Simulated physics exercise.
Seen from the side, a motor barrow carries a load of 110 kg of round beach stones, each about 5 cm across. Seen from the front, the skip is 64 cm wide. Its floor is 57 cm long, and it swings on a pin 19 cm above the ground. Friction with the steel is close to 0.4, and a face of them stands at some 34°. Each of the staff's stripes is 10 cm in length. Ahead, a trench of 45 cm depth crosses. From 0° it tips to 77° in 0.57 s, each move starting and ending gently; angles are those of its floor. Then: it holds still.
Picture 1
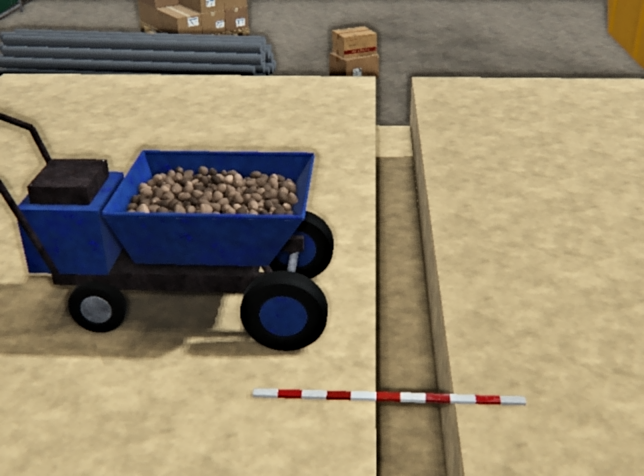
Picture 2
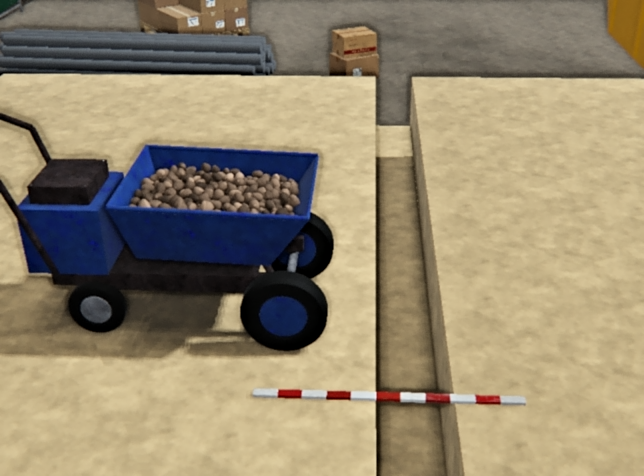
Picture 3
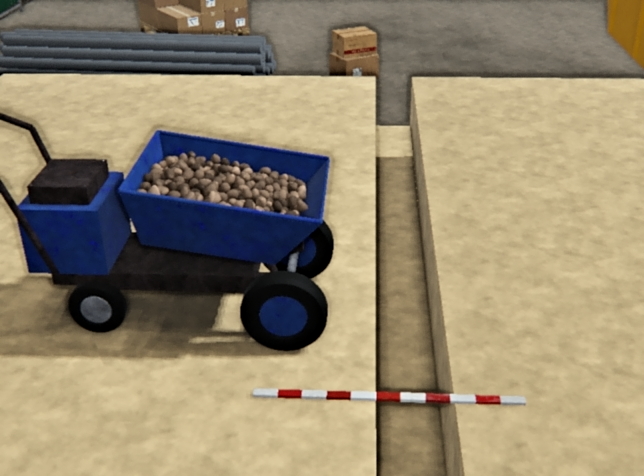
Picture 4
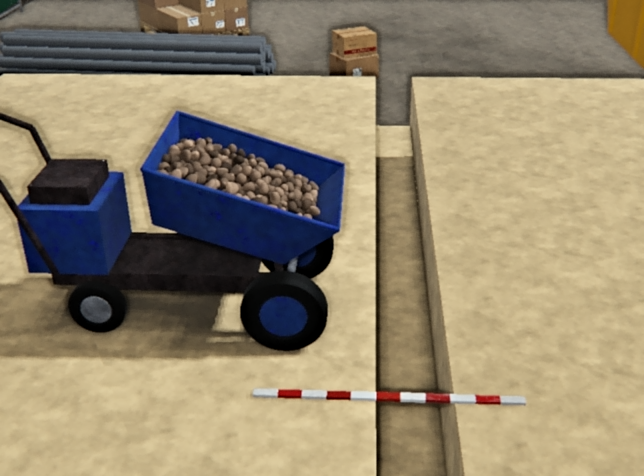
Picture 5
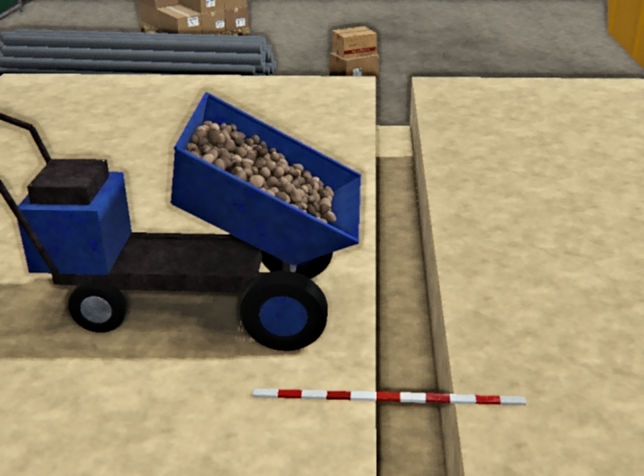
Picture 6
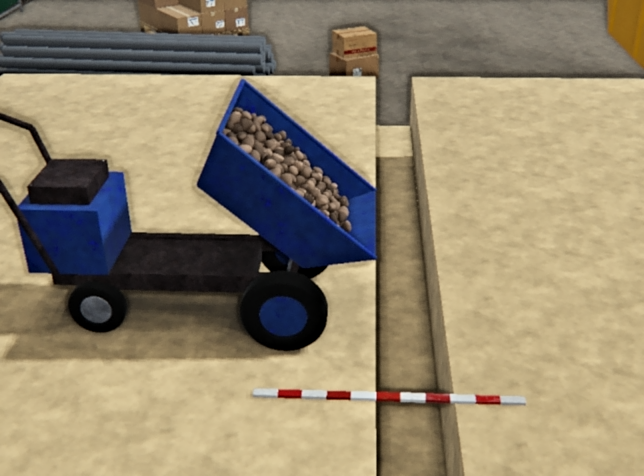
At the start, a blue motor barrow stands on pale ground beside a narrow trench, its level skip loaded with round brown stones. The skip's left end rises slowly, then more quickly, until the floor slants steeply down to the right, with the stones still inside and the wheels unmoved.
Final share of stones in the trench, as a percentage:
35 per cent.
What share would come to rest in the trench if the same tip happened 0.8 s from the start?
Roughly 50 per cent.
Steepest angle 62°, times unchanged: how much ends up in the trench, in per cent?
It would be near 35 per cent.
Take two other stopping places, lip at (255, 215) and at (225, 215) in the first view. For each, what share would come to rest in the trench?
Estimates: 75 % then 80 %.
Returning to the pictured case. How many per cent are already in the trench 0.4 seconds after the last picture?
Some 20 per cent.
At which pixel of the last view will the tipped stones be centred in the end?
About (491, 314).
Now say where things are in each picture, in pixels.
In the first frame, lip at (303, 218), floor tilted 0°, highest stones at (213, 185).
In the second frame, lip at (308, 219), floor tilted 2°, highest stones at (204, 182).
In the third frame, lip at (321, 223), floor tilted 9°, highest stones at (184, 167).
In the fourth frame, lip at (339, 230), floor tilted 18°, highest stones at (185, 153).
In the fifth frame, lip at (358, 243), floor tilted 29°, highest stones at (206, 136).
In the sixth frame, the skip is at 42°, its lip at (375, 259); the top of the load is at (237, 121).
Then, 0.1 s after the last picture the floor is at 65°, 100 % in the skip; the foremost stones are at (379, 250).
Then, 0.4 s after the last picture the floor is at 77°, 55 % in the skip, 18 % in the trench, 27 % past the trench; the foremost stones are at (483, 309).
Then, 0.7 s after the last picture the floor is at 77°, 4 % in the skip, 30 % in the trench, 65 % past the trench; the foremost stones are past the picture's edge.
Then, 2.7 s after the last picture the floor is at 77°, 0 % in the skip, 35 % in the trench, 65 % past the trench; the foremost stones are past the picture's edge.
